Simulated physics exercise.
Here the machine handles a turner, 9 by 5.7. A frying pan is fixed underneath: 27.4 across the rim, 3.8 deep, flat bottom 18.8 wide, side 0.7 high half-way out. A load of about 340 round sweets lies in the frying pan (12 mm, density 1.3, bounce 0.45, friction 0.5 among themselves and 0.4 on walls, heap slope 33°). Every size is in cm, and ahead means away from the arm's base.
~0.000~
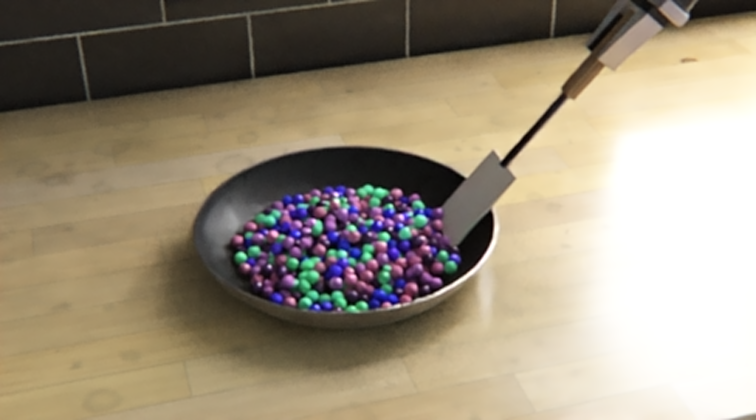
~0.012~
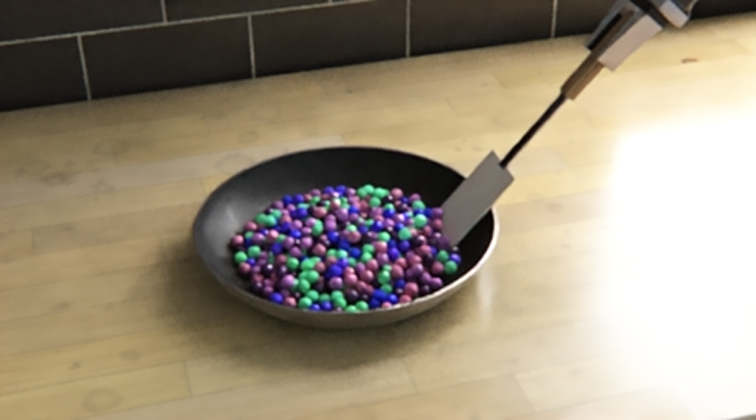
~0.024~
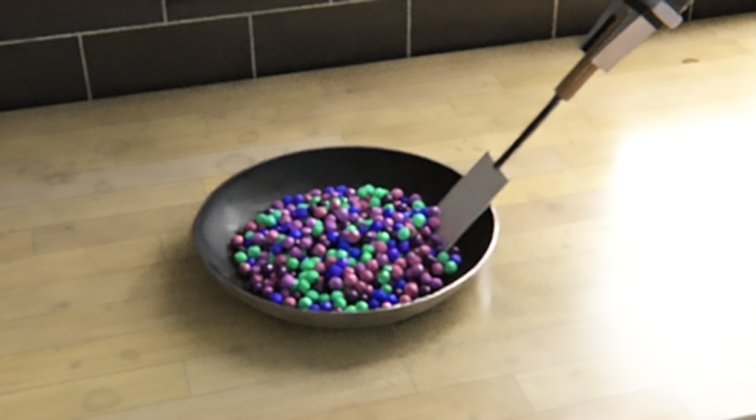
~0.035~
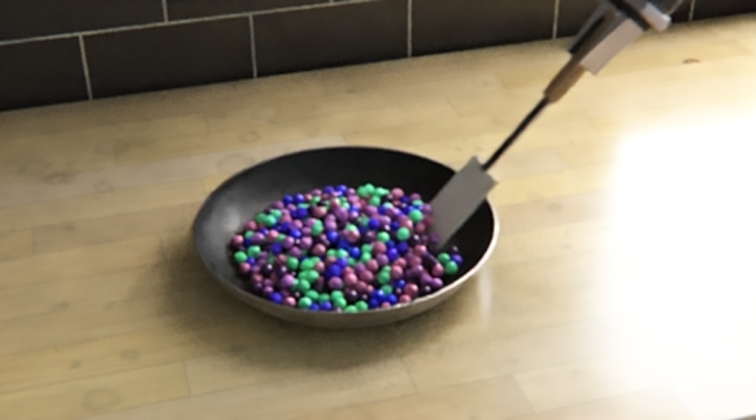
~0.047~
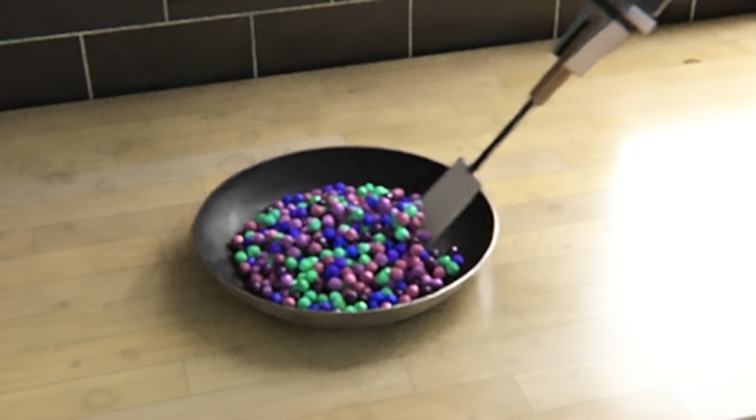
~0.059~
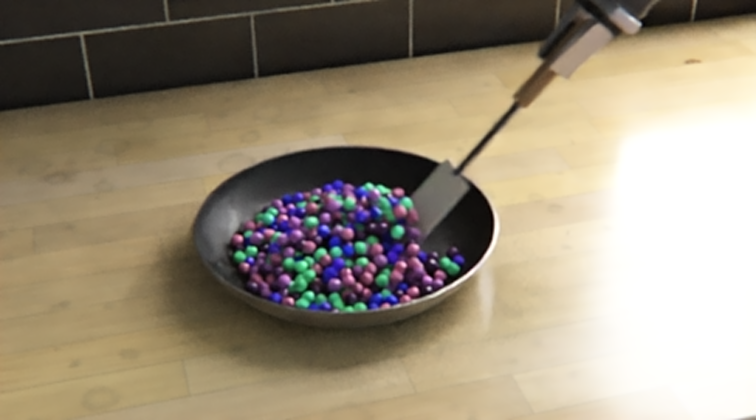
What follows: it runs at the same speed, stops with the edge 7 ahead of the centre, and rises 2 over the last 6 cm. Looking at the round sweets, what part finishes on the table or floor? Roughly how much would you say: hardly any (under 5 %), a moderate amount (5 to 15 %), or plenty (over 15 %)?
I'd say a moderate amount.
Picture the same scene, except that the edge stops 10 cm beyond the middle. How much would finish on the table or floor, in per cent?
About 20 %.
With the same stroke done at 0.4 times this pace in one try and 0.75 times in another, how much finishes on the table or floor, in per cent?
Roughly 0 % and roughly 5 %.
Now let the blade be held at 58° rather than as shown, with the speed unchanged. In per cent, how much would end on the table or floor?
I'd put it at about 10 per cent.
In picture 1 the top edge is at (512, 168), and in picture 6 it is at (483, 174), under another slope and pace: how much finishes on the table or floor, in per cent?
Roughly 0 %.
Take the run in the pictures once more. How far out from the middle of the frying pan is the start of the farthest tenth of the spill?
About 55 cm.
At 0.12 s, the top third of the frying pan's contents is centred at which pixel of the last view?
I'd say close to (320, 232).
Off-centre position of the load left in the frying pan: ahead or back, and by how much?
Roughly 3.5 cm ahead of the centre.
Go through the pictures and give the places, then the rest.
The first picture shows turner top edge at (505, 163), sloping 48°; upper third of the load around (354, 237), from x 235 to 455, top at y 190; 335 in the frying pan.
The second picture shows turner top edge at (505, 164), sloping 48°; upper third of the load around (354, 237), from x 235 to 455, top at y 190.
The third picture shows turner top edge at (499, 165), sloping 48°; upper third of the load around (355, 237), from x 235 to 455, top at y 190.
The fourth picture shows turner top edge at (487, 167), sloping 48°; upper third of the load around (355, 237), from x 235 to 455, top at y 190.
The fifth picture shows turner top edge at (472, 170), sloping 48°; upper third of the load around (356, 235), from x 235 to 455, top at y 190.
The sixth picture shows turner top edge at (458, 172), sloping 48°; upper third of the load around (351, 232), from x 235 to 460, top at y 185; 335 in the frying pan.
After 0.09 s, sloping 48°, highest piece 9 above the table; 335 in the frying pan.
After 0.12 s, sloping 48°, highest piece 11 above the table; 333 in the frying pan, 2 on the blade or in flight.
After 0.33 s, sloping 48°, highest piece 5 above the table; 301 in the frying pan, 26 on the table or floor, 8 on the blade or in flight.
After 1.38 s, sloping 48°, highest piece 4 above the table; 300 in the frying pan, 35 on the table or floor.
At rest, 300 in the frying pan, 35 on the table or floor. That is 10 % on the table or floor.
